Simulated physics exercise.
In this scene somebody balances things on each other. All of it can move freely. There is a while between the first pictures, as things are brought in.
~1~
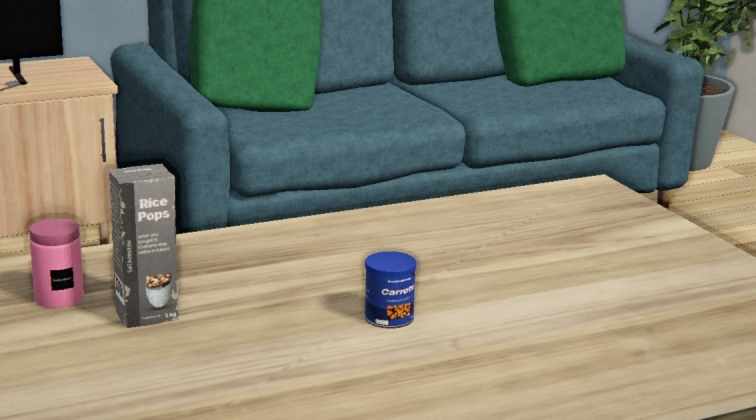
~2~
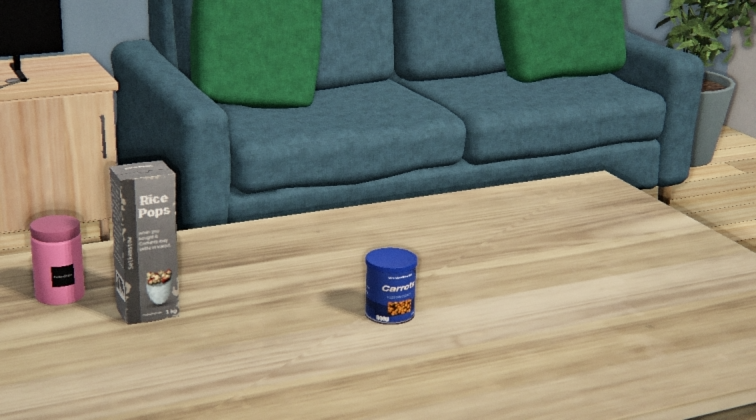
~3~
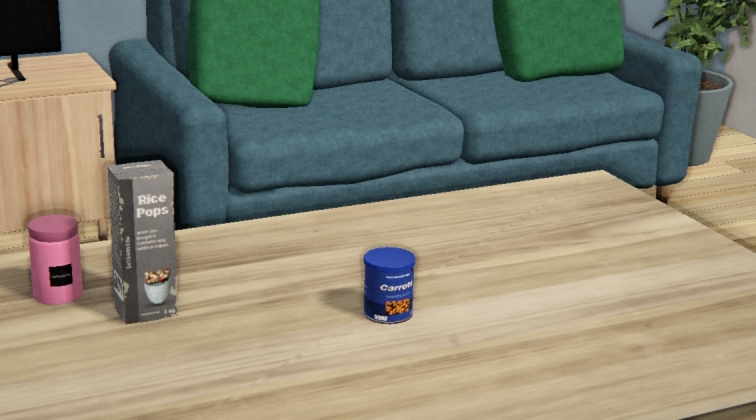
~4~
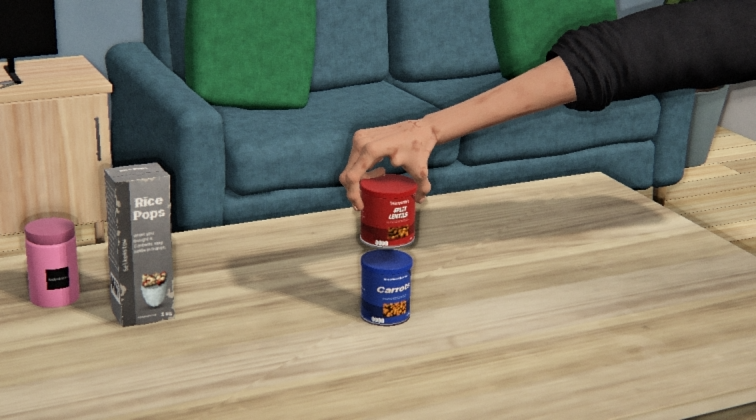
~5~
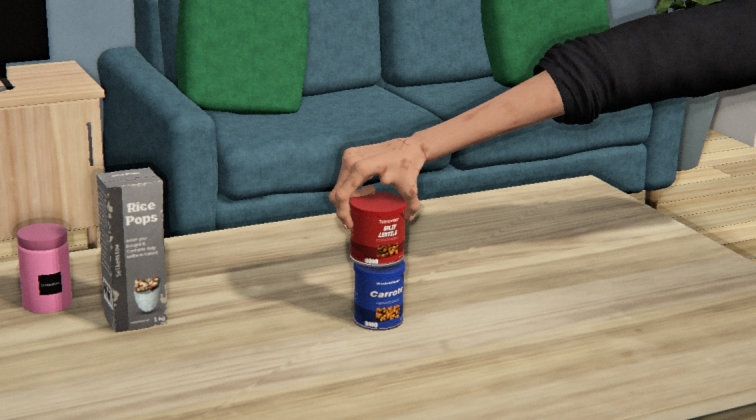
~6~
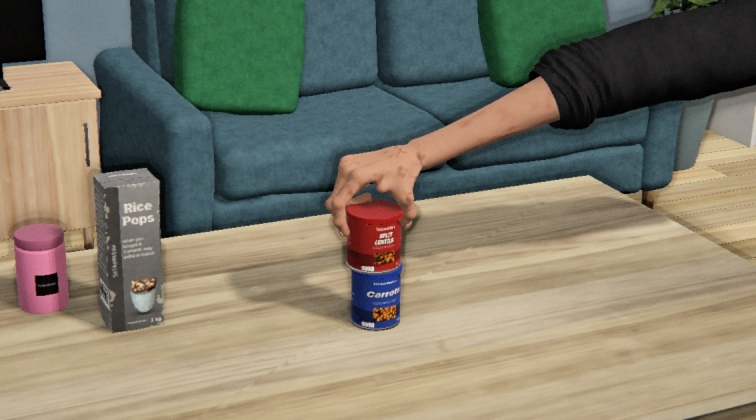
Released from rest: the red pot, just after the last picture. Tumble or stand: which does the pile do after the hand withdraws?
My prediction: Steady.
Then, 0.50 s on from there, no change.
Then, 1.30 s on from there, red pot resting near (374, 237).
In the end, all 4 unmoved. At the end, from the last picture's camera, red pot near (374, 237). The pile holds.
